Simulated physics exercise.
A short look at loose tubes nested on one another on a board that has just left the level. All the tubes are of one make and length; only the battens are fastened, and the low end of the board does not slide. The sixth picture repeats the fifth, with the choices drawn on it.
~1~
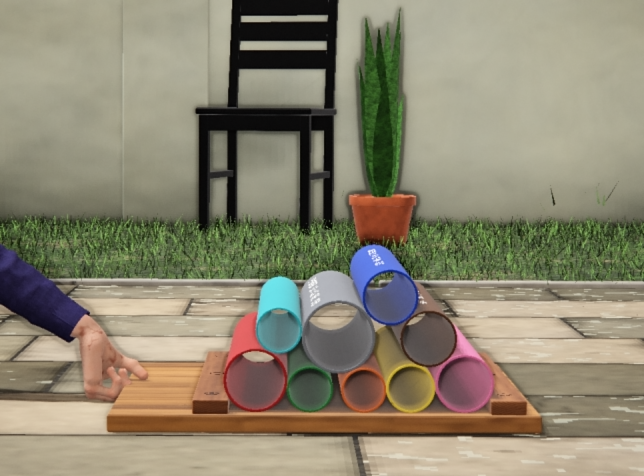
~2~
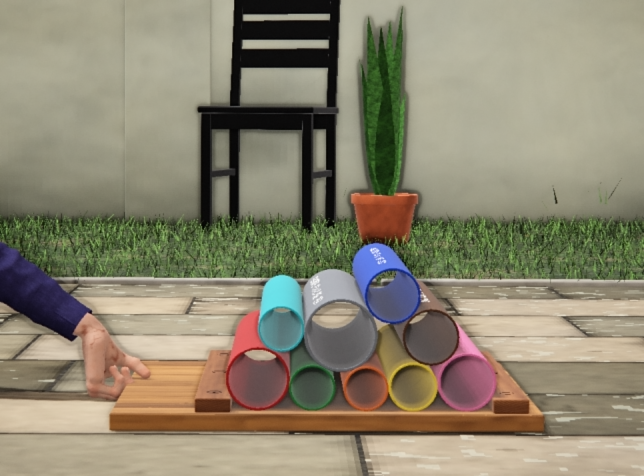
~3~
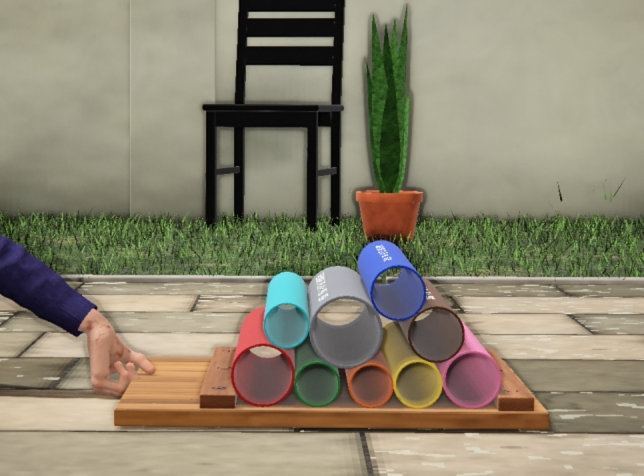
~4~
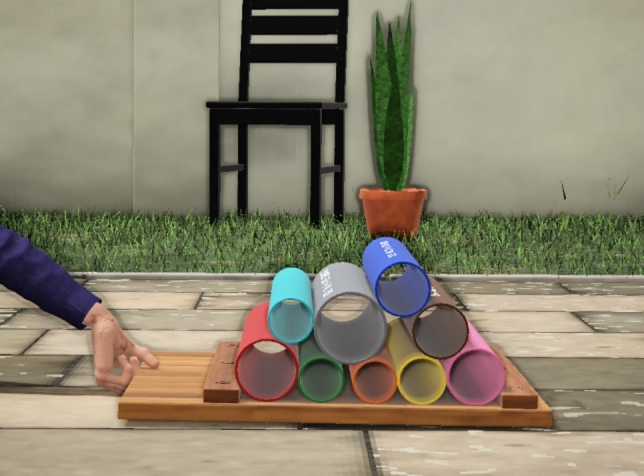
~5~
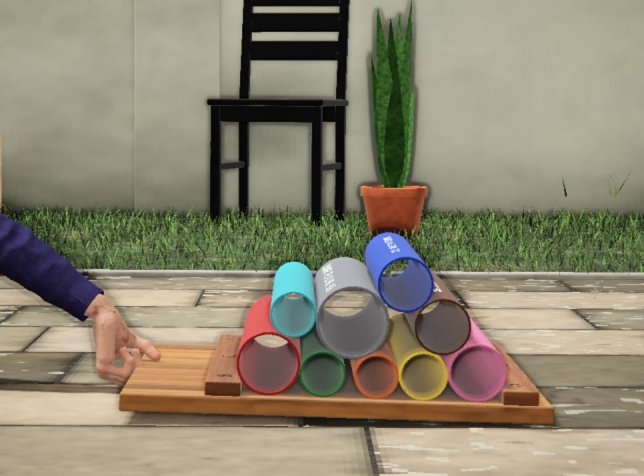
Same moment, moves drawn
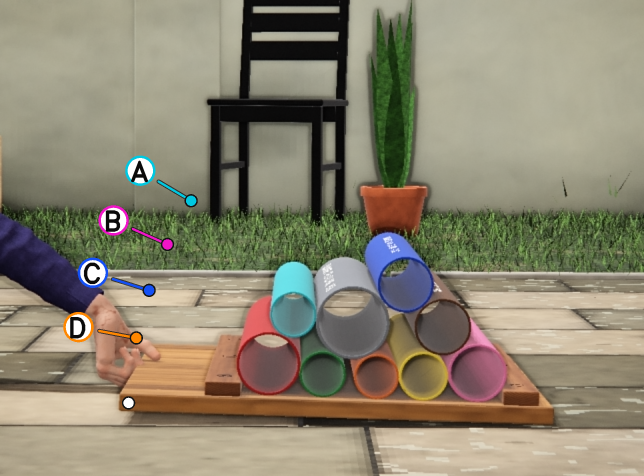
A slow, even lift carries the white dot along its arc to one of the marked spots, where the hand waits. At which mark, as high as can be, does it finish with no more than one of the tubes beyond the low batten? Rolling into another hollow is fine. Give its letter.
At most to C.
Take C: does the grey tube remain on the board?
Yes.
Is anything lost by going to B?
Yes.
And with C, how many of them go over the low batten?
It comes to none.
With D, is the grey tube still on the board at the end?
The grey tube: Yes.
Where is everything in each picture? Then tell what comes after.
Brown tube (428, 339); turquoise tube (279, 330); blue tube (390, 297), in the first frame.
Blue tube (392, 296); board (324, 387), in the second frame.
Board (329, 383); orange tube (371, 385), in the third frame.
Board (332, 379); red tube (267, 370); green tube (321, 380), in the fourth frame.
Board (333, 374); red tube (269, 363); green tube (323, 374), in the fifth frame.
On the copy, A at (191, 201); B at (168, 244); C at (149, 291); D at (136, 338); the white dot at (129, 403).
On C. First, board at 13°.
Then, board at 17°.
Finally, board at 17°, none over the low batten.
By contrast, A four over the low batten (grey, brown, turquoise, blue); B four over the low batten (grey, brown, turquoise, blue); D none over the low batten.
